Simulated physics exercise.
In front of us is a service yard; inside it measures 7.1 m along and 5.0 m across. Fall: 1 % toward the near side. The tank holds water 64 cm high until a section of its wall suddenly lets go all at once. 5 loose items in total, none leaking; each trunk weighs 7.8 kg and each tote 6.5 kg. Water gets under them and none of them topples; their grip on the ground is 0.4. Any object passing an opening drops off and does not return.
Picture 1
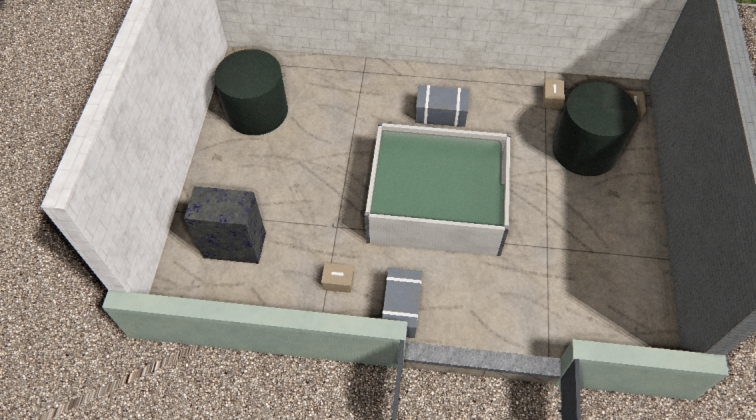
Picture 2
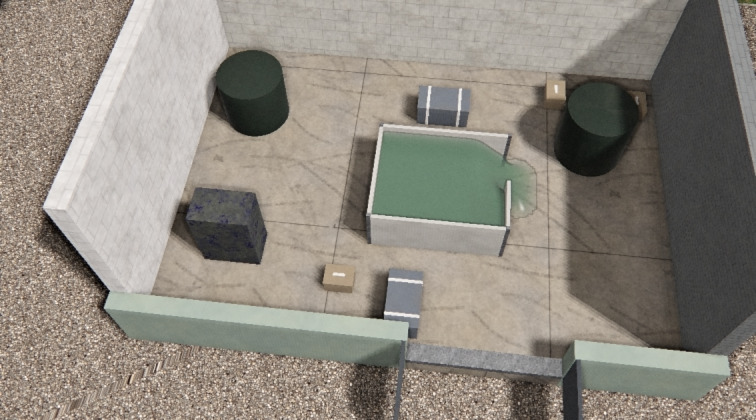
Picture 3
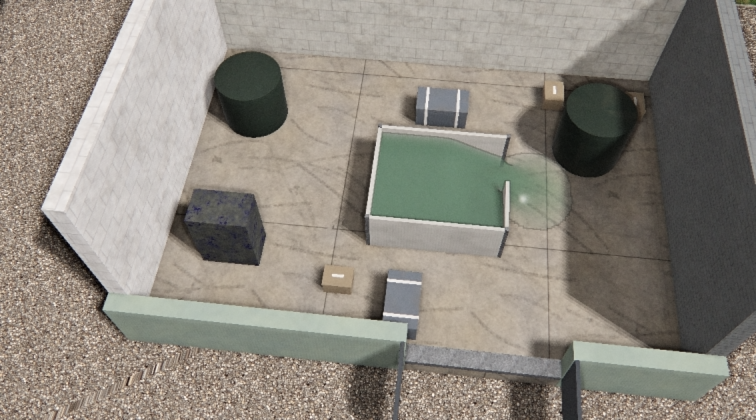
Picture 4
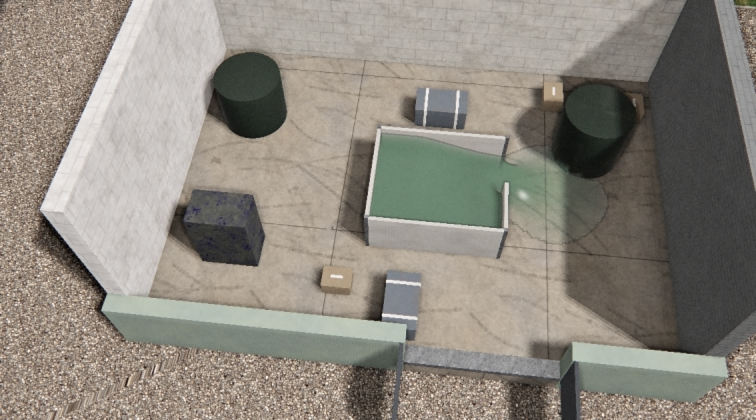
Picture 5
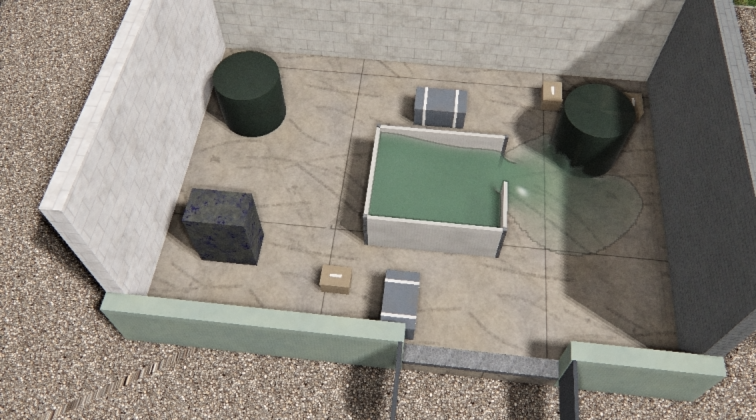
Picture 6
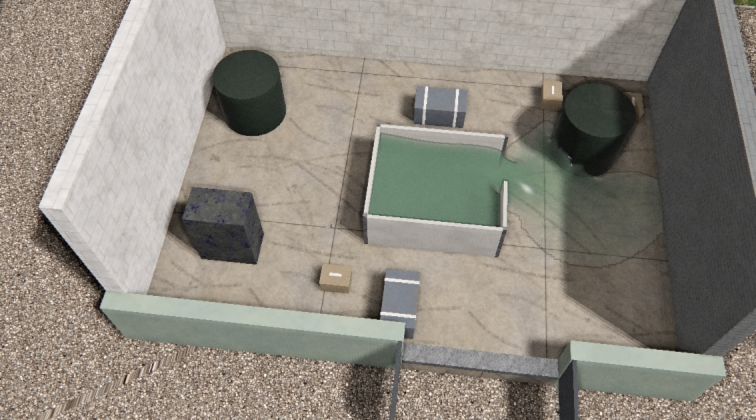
A walled service yard with a stained, paved floor, set in brown gravel, is seen from high above through a nearly still camera. A pale-walled tank of green water stands near the middle, with dark green cylinders at upper left and right, a dark mottled block at left, and grey trunks and small tan boxes around. Water pours through a gap in the tank's right side and spreads thinly rightward around the right cylinder, while the objects stay put.
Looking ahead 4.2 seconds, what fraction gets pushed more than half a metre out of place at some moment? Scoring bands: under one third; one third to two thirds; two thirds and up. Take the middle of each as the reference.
Within the middle third.
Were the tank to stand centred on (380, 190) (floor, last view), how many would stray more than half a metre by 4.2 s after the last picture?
Then 3 of them would.
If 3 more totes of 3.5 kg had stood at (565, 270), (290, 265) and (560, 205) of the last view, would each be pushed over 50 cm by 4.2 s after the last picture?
First falls shy, second falls shy, third exceeds it.
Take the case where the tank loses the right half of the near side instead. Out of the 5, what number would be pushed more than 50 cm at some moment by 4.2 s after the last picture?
Then it comes to 1 of them.
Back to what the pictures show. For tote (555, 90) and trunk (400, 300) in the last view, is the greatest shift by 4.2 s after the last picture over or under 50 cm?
Beyond half a metre, then beyond half a metre.
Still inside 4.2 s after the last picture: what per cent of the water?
Roughly 98 percent.
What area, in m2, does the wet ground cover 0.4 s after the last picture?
About 7.5 m2.
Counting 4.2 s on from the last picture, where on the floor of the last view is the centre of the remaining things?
Near (443, 179).
Then, 0.4 s after the last picture 0 of 5 are over 50 cm from their spots; 0 afloat.
Then, 1.5 s after the last picture 0 of 5 are over 50 cm from their spots; 0 afloat.
Then, 2.8 s after the last picture 1 of 5 are over 50 cm from their spots; 2 afloat.
Then, 4.2 s after the last picture 2 of 5 are over 50 cm from their spots, and 3 have been at some point; 3 afloat.
